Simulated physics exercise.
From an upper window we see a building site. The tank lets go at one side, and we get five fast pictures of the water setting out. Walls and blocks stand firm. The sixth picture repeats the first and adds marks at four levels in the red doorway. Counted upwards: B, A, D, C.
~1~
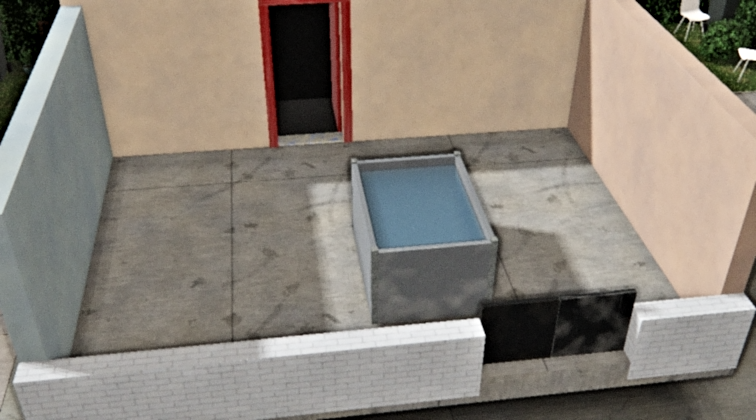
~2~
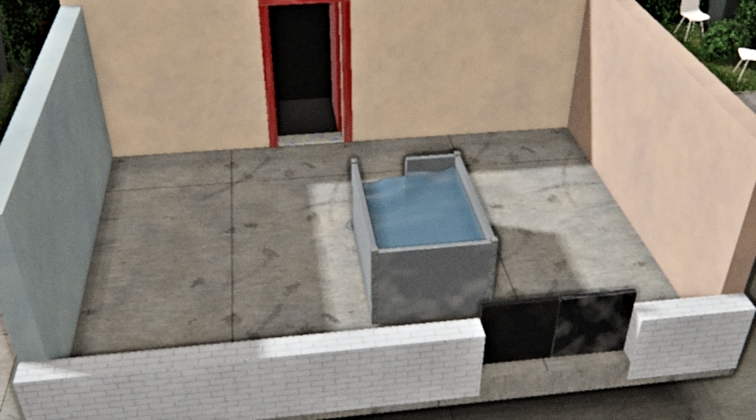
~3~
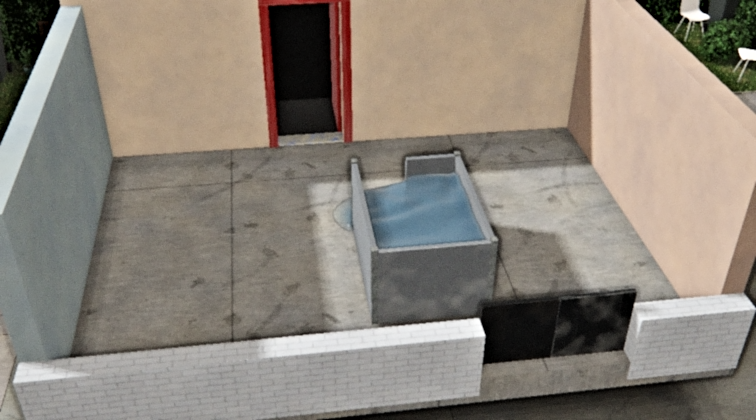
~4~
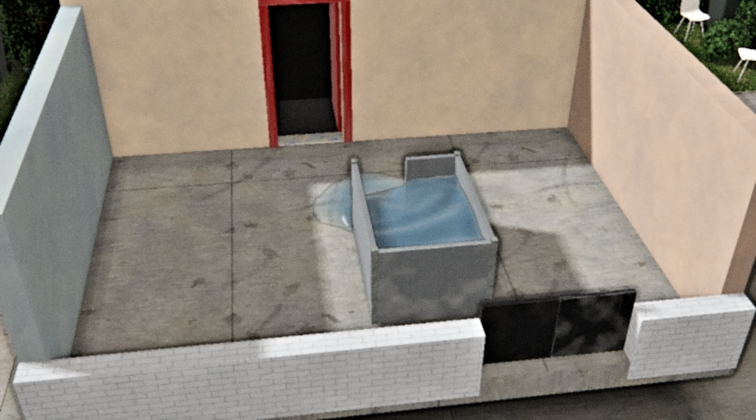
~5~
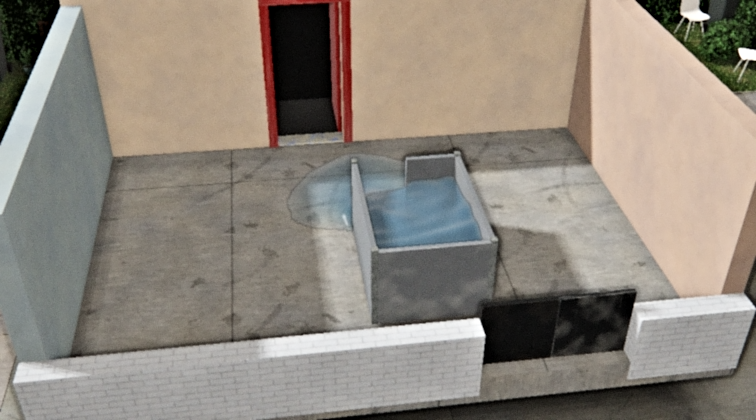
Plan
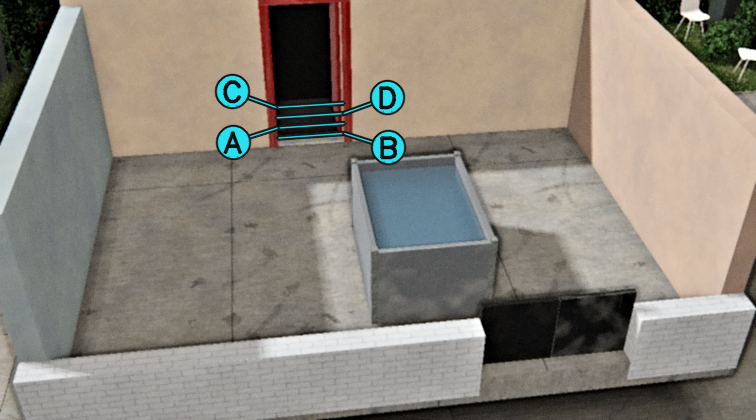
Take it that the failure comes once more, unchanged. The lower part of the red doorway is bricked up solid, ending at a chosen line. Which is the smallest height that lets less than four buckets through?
The answer is height A.
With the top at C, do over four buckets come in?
No, that is safe.
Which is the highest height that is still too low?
Height B.
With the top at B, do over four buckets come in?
Yes, it does.
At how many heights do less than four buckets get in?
Three of them.
On the marked copy, A at (310, 125); B at (311, 135); C at (309, 105); D at (310, 115); from the bottom up B, A, D, C.
For height A, a splash gets over, under a bucket.
For height B, about 12 bucketfuls get in.
For height C, nothing gets over.
For height D, nothing gets over.
